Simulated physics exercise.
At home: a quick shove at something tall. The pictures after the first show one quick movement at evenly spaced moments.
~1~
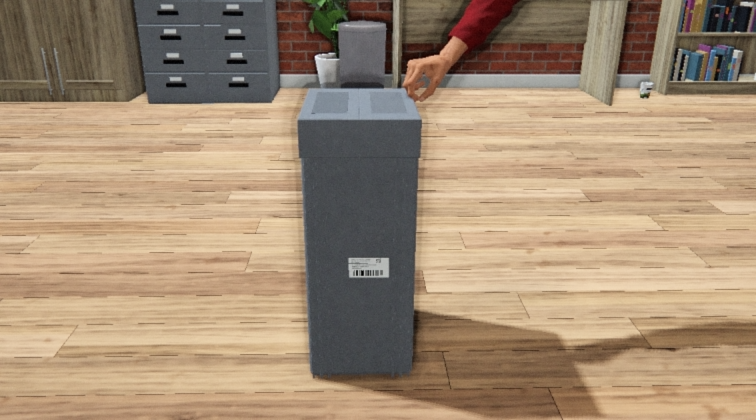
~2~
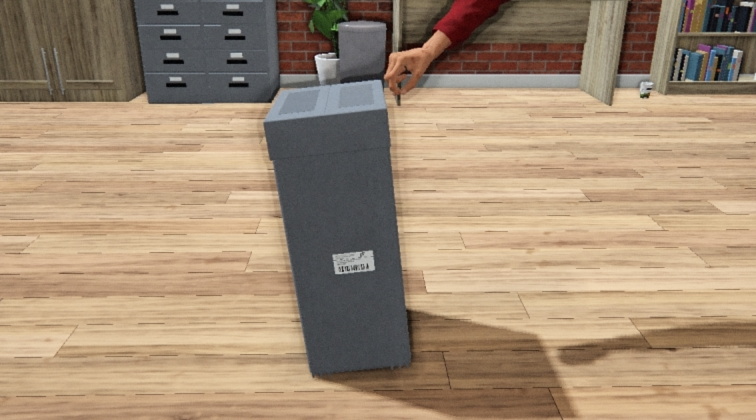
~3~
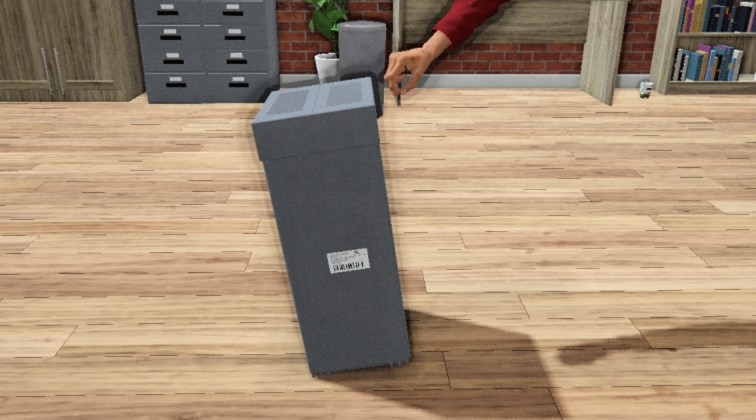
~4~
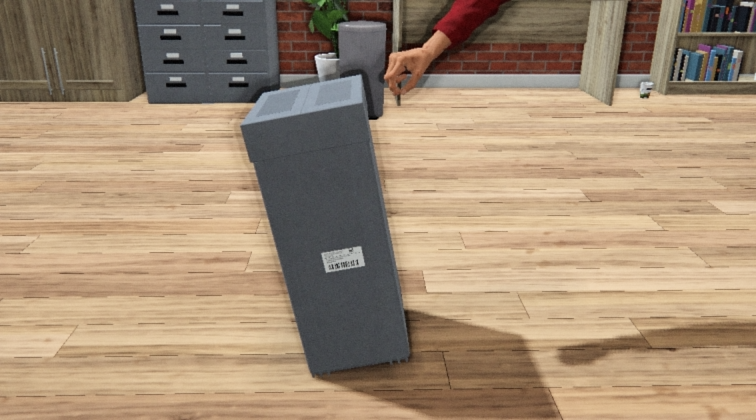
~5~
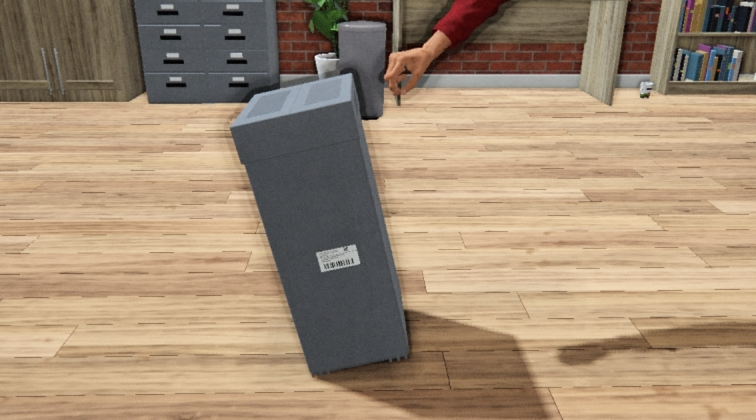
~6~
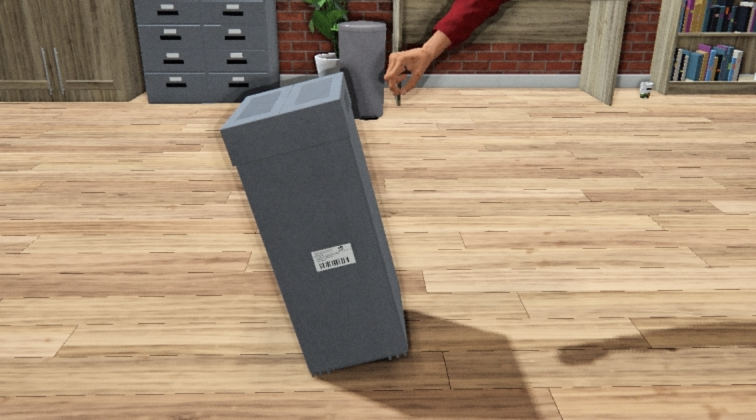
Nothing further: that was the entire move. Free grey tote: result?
Toppled.
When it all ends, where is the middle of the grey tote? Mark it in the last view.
Its middle settles near (191, 300) in the last picture.
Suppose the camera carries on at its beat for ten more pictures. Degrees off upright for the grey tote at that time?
It would be leaning close to 30° by then.
Then, 0.38 s after the last picture, grey tote 54° off upright near (235, 242).
At rest, the grey tote falls over, near (192, 300).
